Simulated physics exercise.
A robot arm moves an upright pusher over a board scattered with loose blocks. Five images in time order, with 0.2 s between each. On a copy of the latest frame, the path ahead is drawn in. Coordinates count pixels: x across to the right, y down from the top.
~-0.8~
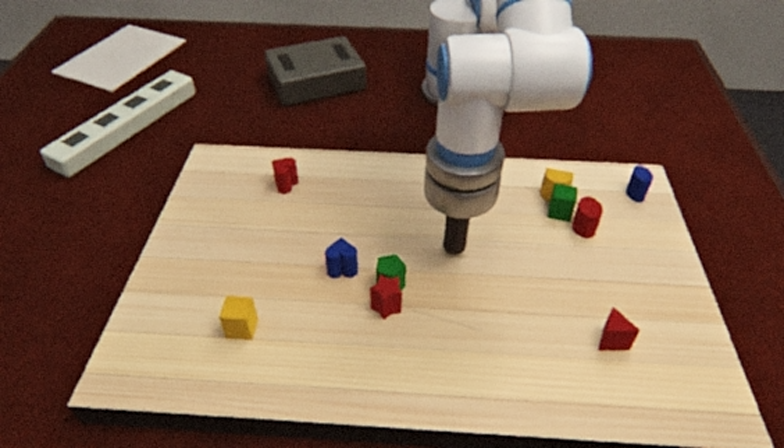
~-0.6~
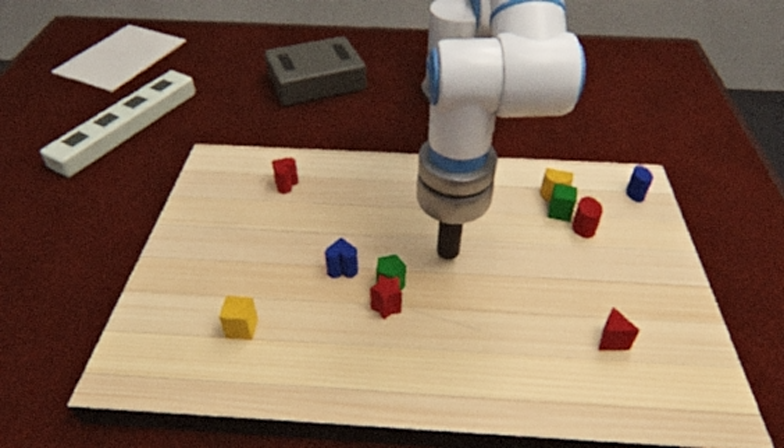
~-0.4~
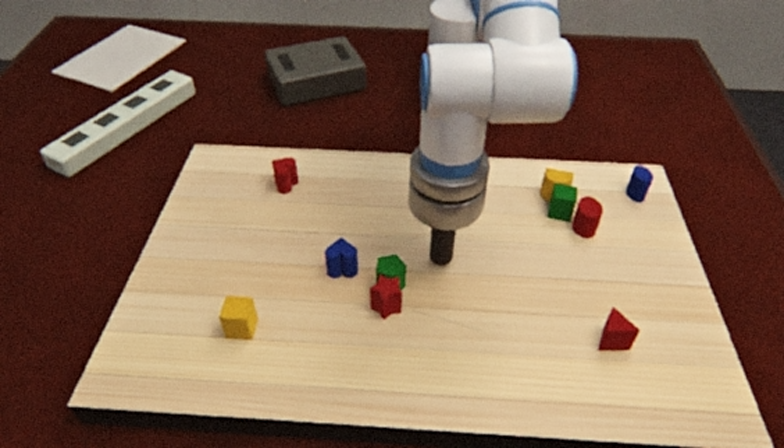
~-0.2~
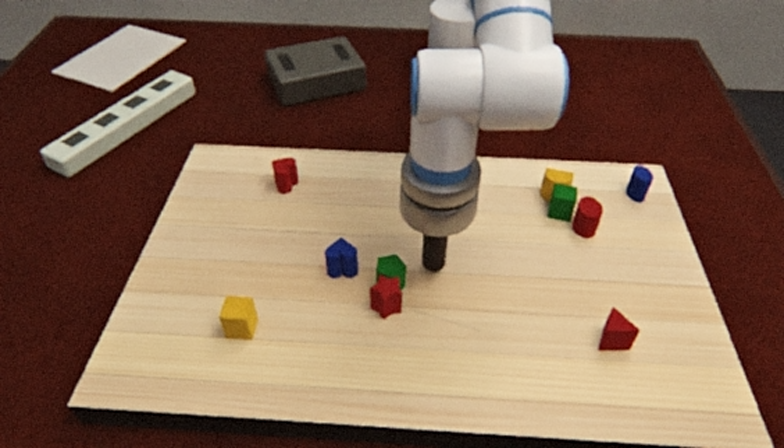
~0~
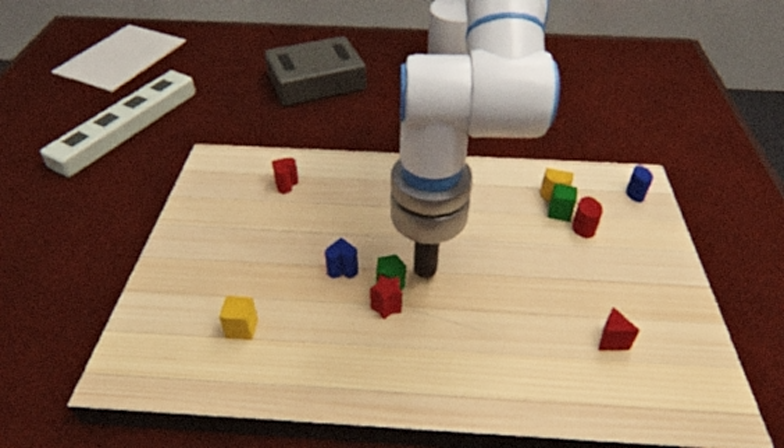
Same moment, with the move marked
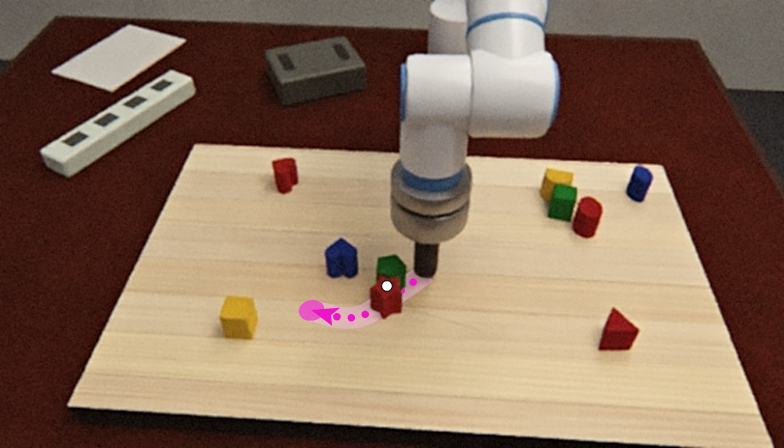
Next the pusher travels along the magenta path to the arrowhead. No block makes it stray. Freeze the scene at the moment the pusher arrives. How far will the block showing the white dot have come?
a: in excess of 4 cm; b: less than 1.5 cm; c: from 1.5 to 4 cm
My pick is a.
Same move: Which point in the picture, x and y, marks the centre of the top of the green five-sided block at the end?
That would be at about pixel (362, 269).
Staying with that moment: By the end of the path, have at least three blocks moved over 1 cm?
The answer is no.
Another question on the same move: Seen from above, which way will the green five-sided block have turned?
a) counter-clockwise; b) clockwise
The one that fits is b, clockwise.
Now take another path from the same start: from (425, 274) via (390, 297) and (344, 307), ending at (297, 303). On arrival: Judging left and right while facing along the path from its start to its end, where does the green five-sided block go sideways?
Moves right.
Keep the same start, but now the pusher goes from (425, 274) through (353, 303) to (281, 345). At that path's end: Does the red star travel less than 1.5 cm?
Final answer: No.
Drawn move, from (425, 274) through (393, 296) and (356, 317) to (312, 310); the dot is on the red star.
What follows on the original path. One third of the way, pusher at (393, 292); red star at (379, 295), turned 35° anticlockwise; green five-sided block at (367, 269), turned 65° clockwise.
Two thirds of the way, pusher at (354, 313); red star at (360, 316), turned 100° anticlockwise; green five-sided block at (362, 269), turned 80° clockwise.
At the end, pusher at (311, 306); blue heart-shaped block still; red star at (359, 317), turned 100° anticlockwise; green five-sided block at (362, 269), turned 80° clockwise.
